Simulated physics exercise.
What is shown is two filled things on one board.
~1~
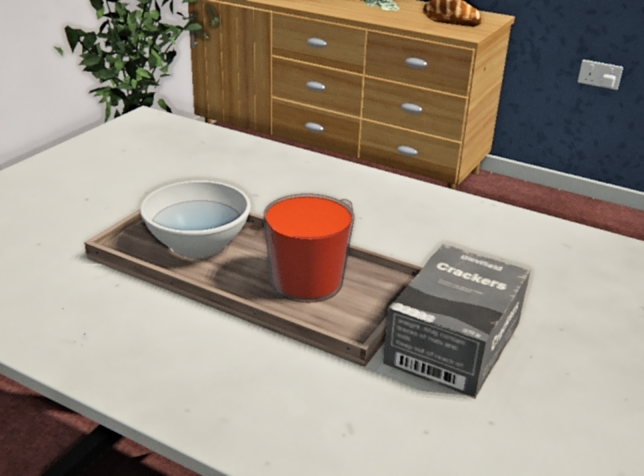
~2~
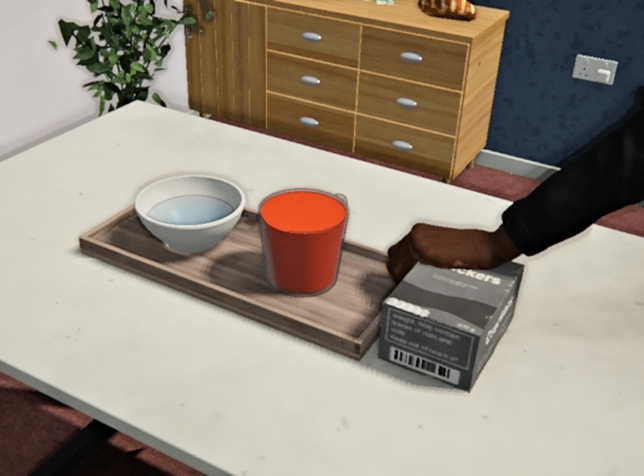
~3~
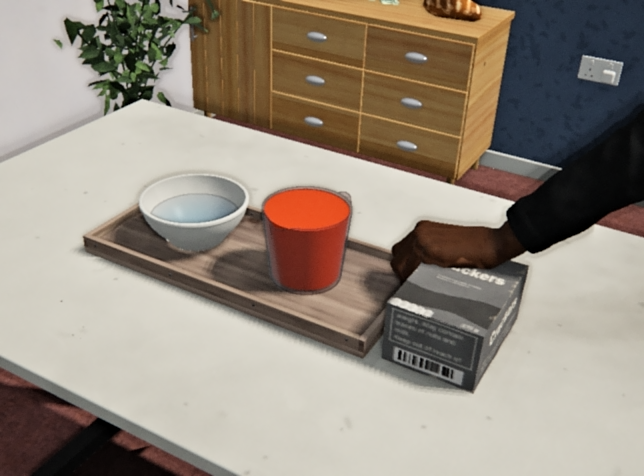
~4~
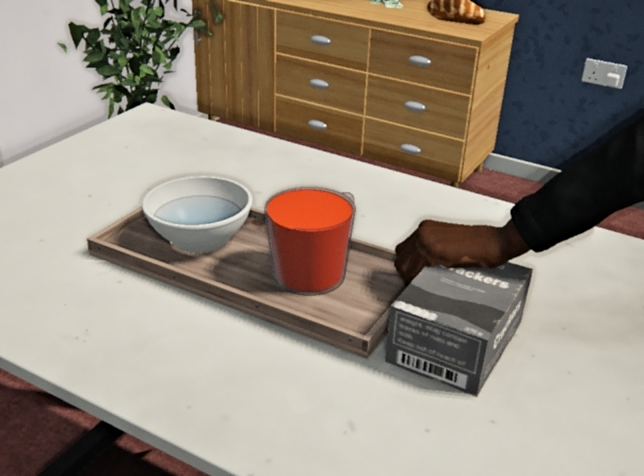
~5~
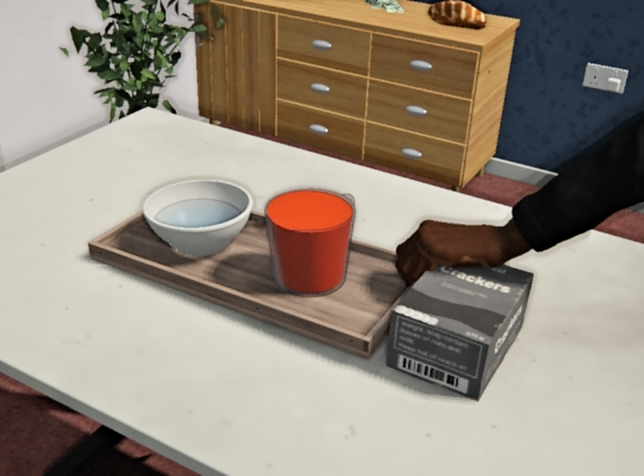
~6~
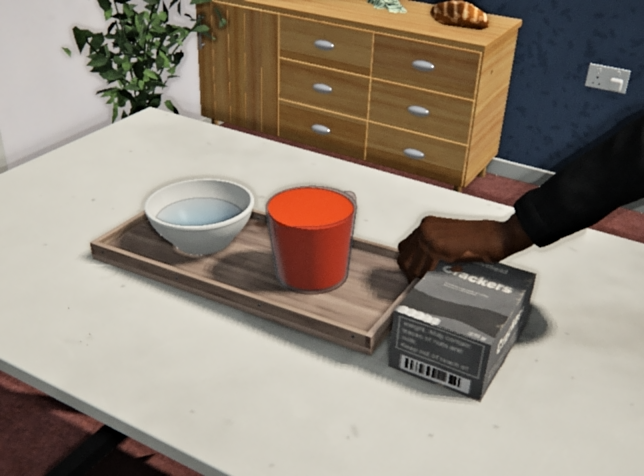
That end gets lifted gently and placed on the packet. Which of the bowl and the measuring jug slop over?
First the bowl, which leaks nothing, then the measuring jug, which pours over.
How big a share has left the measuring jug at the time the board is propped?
I'd estimate close to 10 per cent of the contents.
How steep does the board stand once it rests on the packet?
12°, give or take.
Soon after, the board slopes by about 7°; bowl, nothing has left it; measuring jug, some has gone over its rim.
Later, the board slopes by about 14°; bowl, nothing has left it; measuring jug, some has gone over its rim.
In the end, the board slopes by about 12°, resting on the packet; bowl, nothing has left it; measuring jug, some has gone over its rim.
